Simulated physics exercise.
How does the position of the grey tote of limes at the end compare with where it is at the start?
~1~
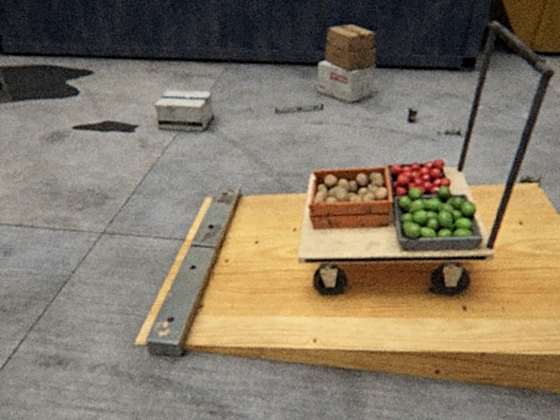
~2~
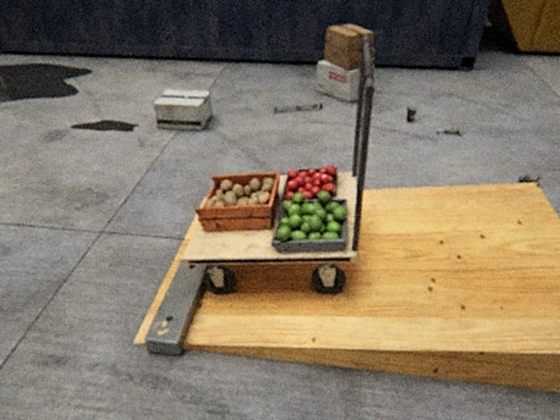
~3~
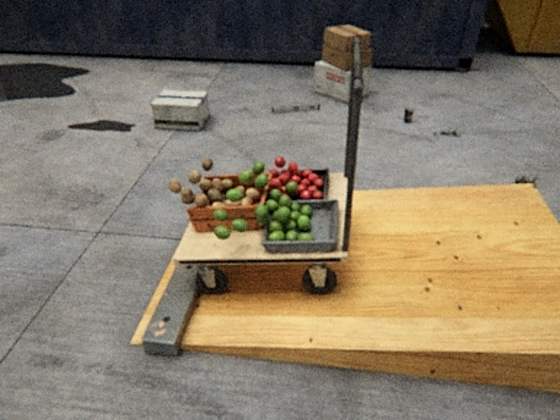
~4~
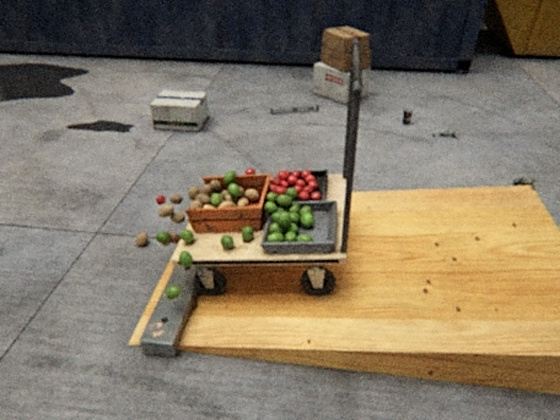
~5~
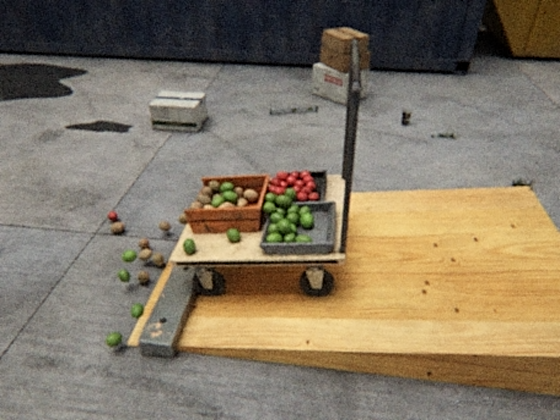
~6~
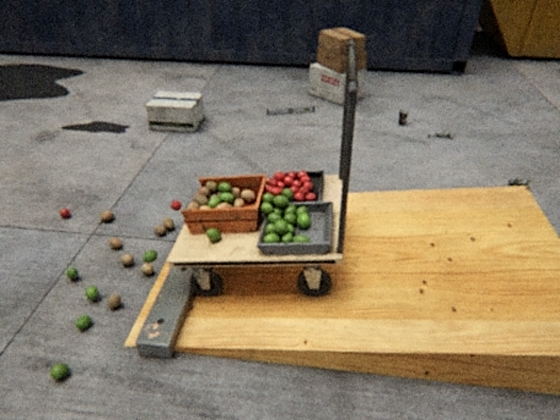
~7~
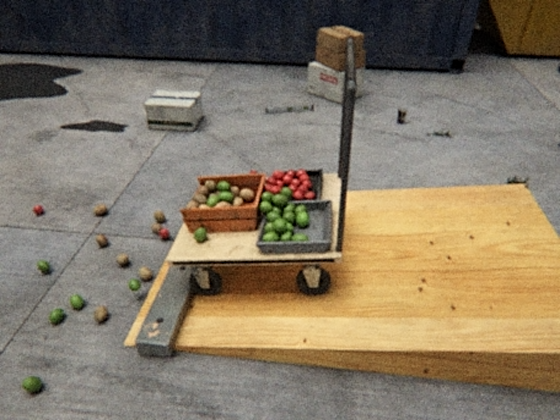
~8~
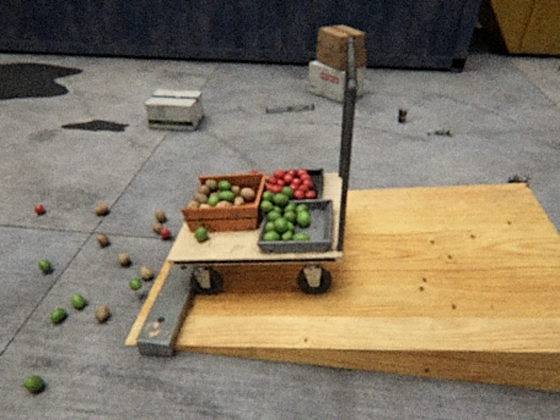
It starts toward the right side of the view, farther up the ramp, and ends well to the left of that, near the middle of the view, with the trolley stopped at the kerb.
